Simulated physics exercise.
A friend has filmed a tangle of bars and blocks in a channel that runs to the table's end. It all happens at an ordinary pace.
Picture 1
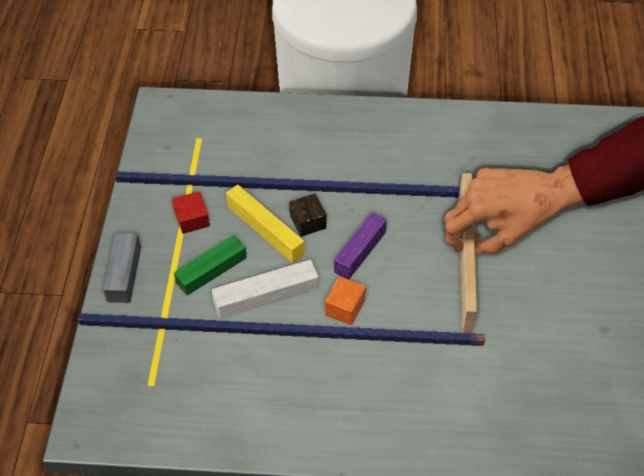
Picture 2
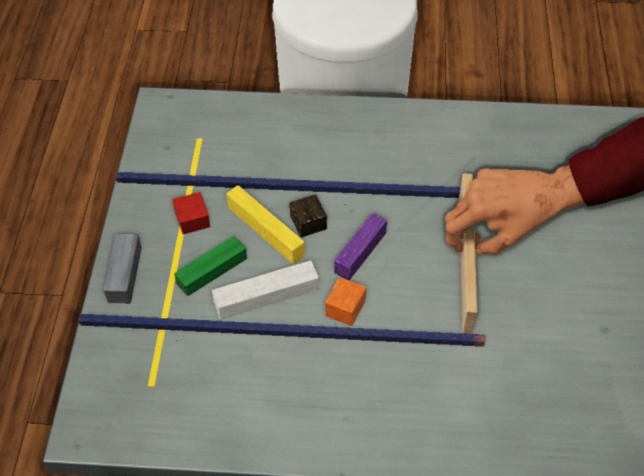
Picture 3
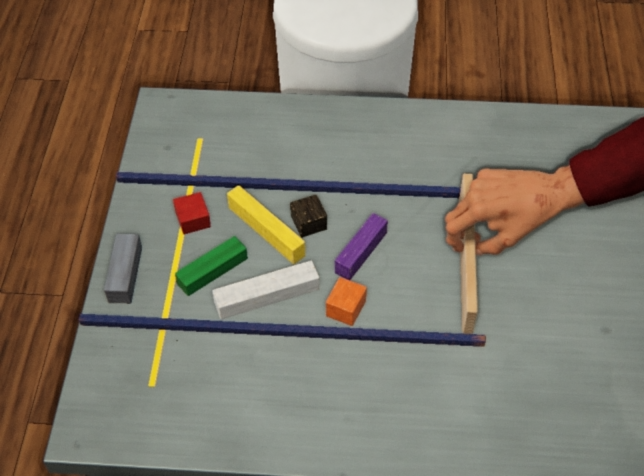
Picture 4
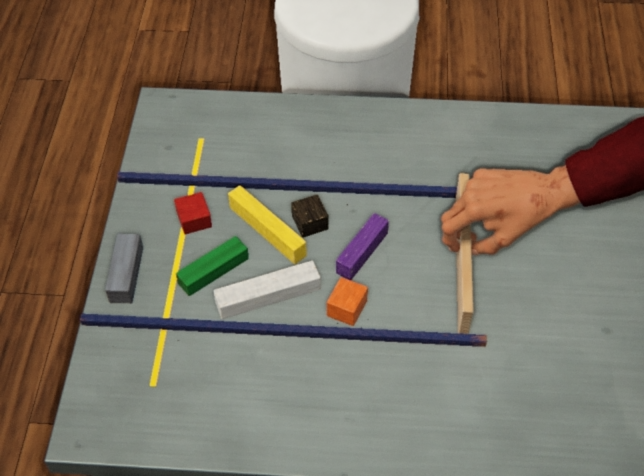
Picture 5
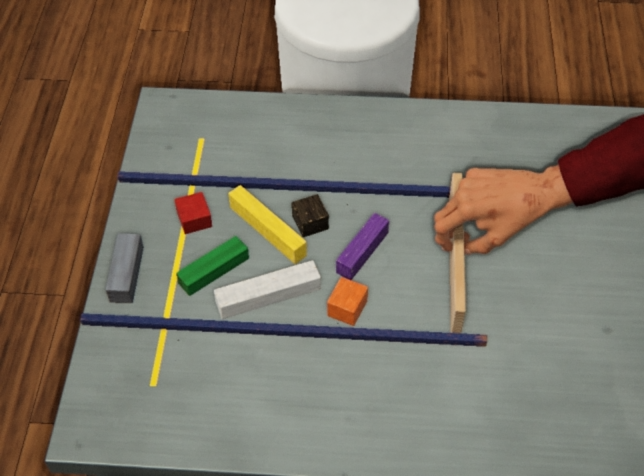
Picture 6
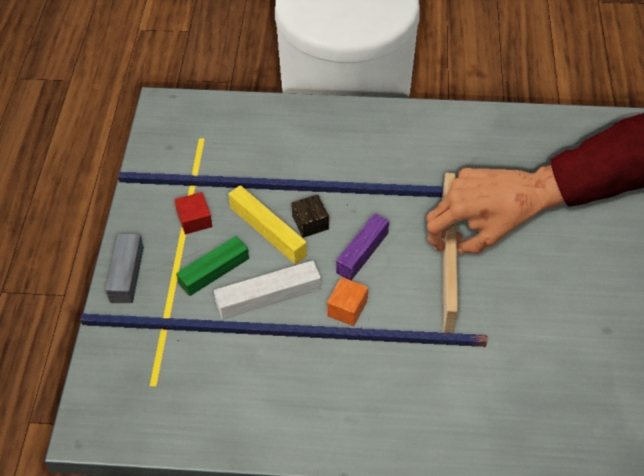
The clip opens on coloured bars and blocks scattered between two dark blue rails on a grey table, with a hand holding a wooden board upright at the right. The hand stays still at first, then slides the board slightly left along the channel, without touching the pieces, which stay in place.
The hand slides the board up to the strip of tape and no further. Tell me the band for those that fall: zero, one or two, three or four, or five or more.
The number that fall off is one or two.
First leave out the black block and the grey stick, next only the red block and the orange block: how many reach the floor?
Fallen: 0, and 1 in the other try.
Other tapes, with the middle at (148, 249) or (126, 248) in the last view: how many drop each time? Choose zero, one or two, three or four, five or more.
The falls would be 3 or 4; more than four.
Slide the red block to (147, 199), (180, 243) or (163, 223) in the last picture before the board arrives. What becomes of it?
In that order, it remains up; is kept; stays on.
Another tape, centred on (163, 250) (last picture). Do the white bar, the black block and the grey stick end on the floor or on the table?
The white bar does not fall; the black block survives; the grey stick falls.
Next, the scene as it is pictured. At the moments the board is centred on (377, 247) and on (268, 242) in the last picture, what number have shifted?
1 and 6.
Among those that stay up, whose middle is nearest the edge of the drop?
Foremost is the green stick.
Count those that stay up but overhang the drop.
It comes to 2.
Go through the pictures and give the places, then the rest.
In the first picture, grey stick (123, 268); red block (191, 212); green stick (211, 265); board (467, 251); tape (177, 250).
In the second picture, red block (191, 213); board (467, 252).
In the third picture, green stick (212, 266); orange block (346, 302).
In the fourth picture, grey stick (125, 268); black block (310, 216).
In the fifth picture, red block (193, 213); purple bar (363, 246).
In the sixth picture, grey stick (125, 268); red block (194, 213); green stick (213, 266); board (450, 251); tape (180, 251).
Early on, none off yet; grey stick at rest near (125, 268); red block at rest near (194, 213); green stick at rest near (213, 266).
A while later, none off yet; grey stick travelled a little near (107, 264); red block travelled about its own width near (171, 212); green stick travelled about its own width near (151, 263).
Finally, the number that fall off is one or two; lost, grey stick.
